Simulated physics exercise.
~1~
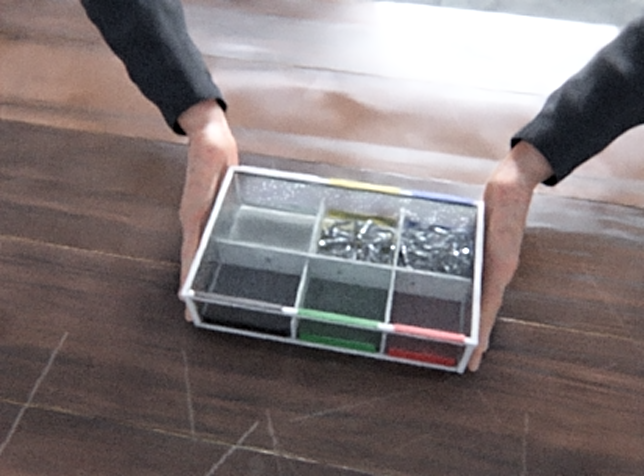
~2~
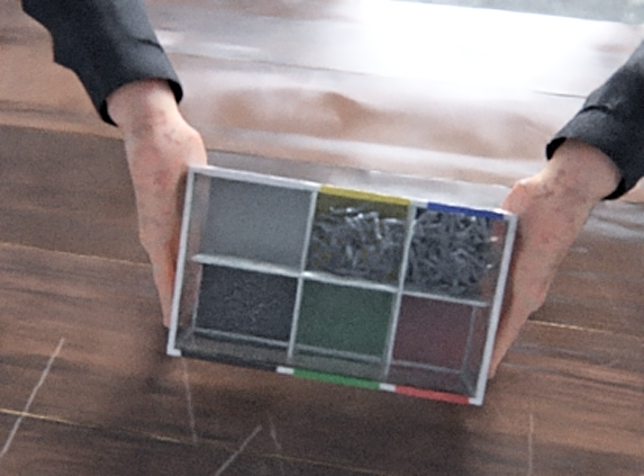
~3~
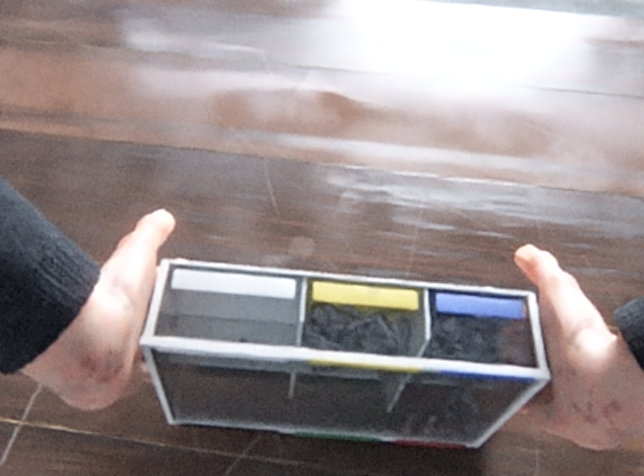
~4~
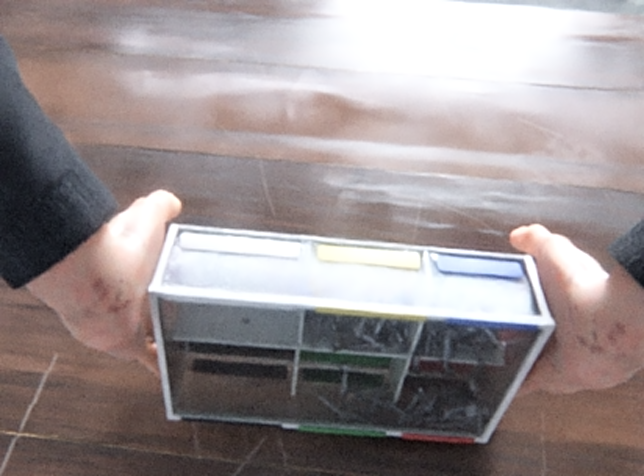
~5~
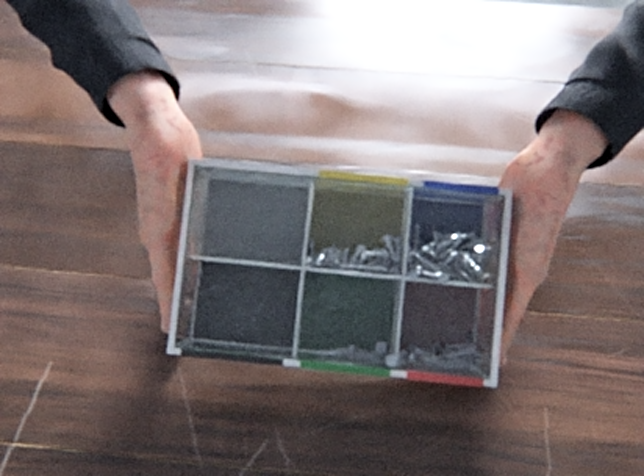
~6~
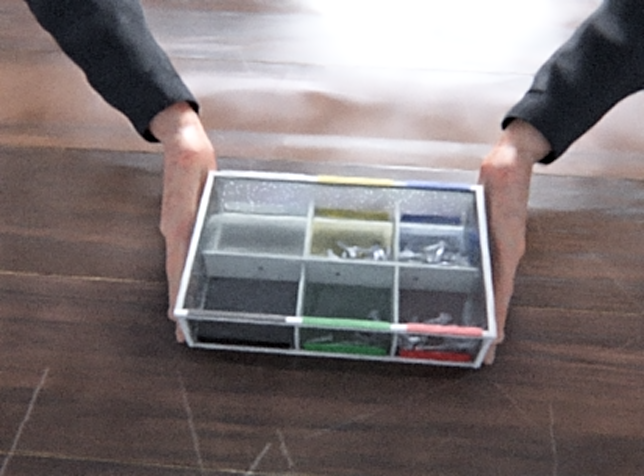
Two hands held a clear divided box of small metal screws above a wooden floor, tipped it up onto its side, then lowered it flat again, leaving screws in the yellow, blue and red compartments and a few in the green.
